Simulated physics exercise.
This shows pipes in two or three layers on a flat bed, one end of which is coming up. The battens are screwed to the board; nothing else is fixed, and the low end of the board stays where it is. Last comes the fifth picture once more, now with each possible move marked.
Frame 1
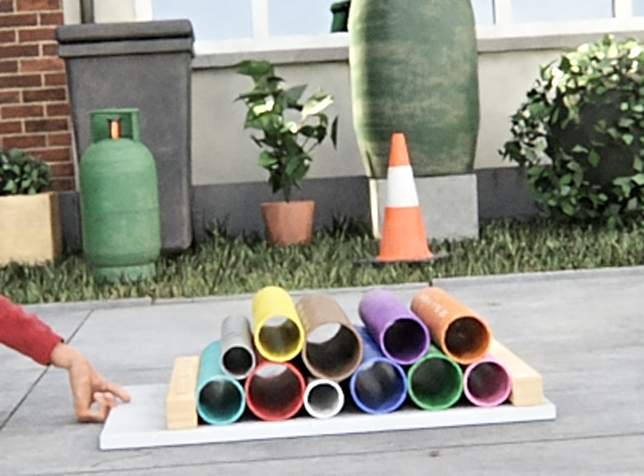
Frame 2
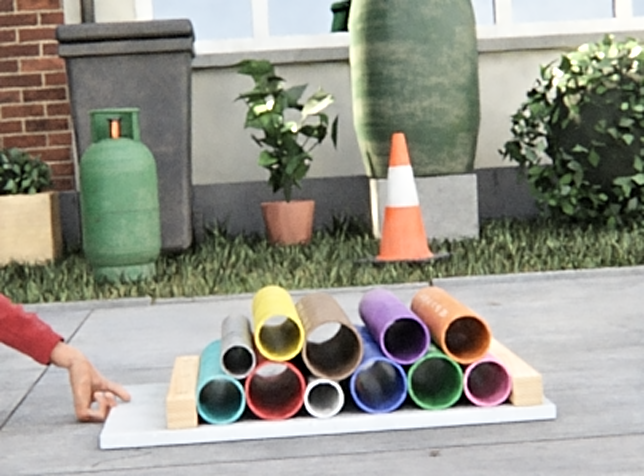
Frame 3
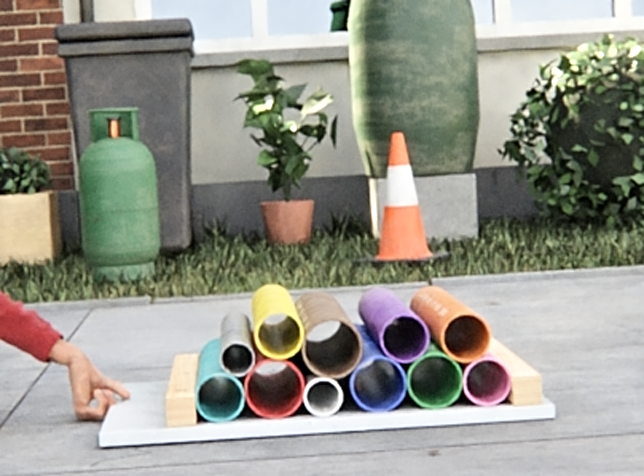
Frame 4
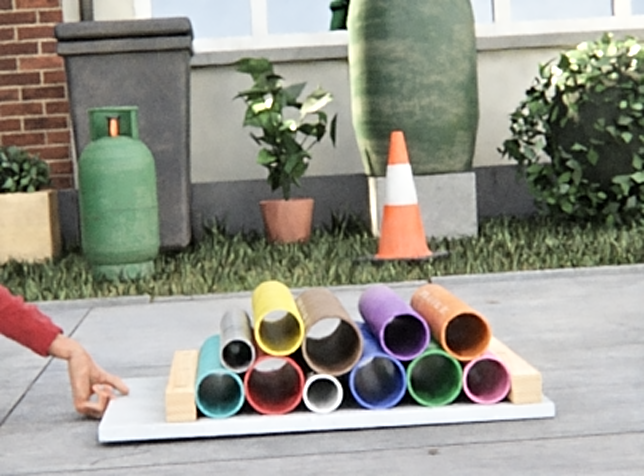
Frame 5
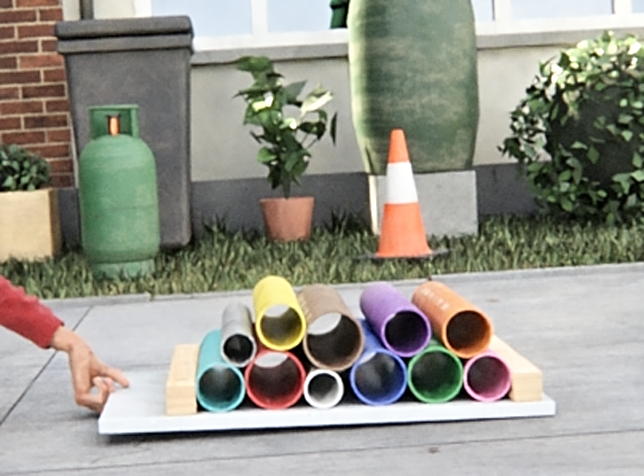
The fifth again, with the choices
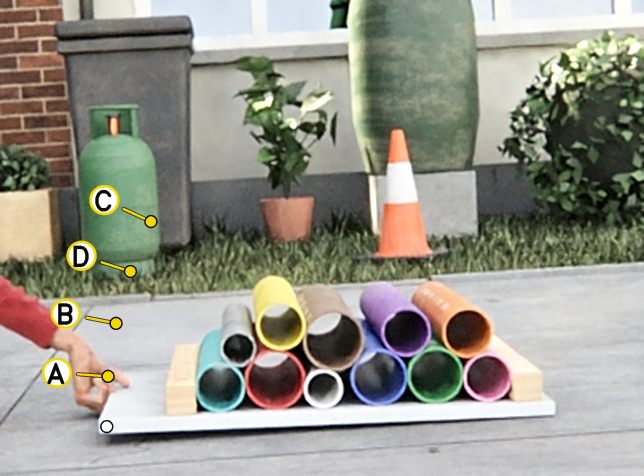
A hand slightly lifts the left end of a board holding stacked colourful pipes.
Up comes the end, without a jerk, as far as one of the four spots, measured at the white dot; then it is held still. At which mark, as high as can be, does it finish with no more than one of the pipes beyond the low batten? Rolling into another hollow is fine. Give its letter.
At most to C.
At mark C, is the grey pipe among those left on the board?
The grey pipe: Yes.
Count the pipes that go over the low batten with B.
The count is none.
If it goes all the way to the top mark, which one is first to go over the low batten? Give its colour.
First is the orange one.
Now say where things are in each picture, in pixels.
In the first picture, pink pipe (488, 383); brown pipe (333, 350); grey pipe (238, 362).
In the second picture, grey pipe (238, 361); yellow pipe (280, 337).
In the third picture, board (319, 386); turquoise pipe (220, 397); red pipe (275, 389); pink pipe (487, 381).
In the fourth picture, board (319, 382); turquoise pipe (219, 393); red pipe (275, 385).
In the fifth picture, board (319, 378); turquoise pipe (220, 387); red pipe (275, 380).
On the copy, A at (108, 377); B at (116, 323); C at (151, 221); D at (131, 272); the white dot at (107, 426).
On C. First, board at 17°.
Then, board at 28°.
Finally, board at 28°, one over the low batten (orange).
By contrast, A none over the low batten; B none over the low batten; D none over the low batten.
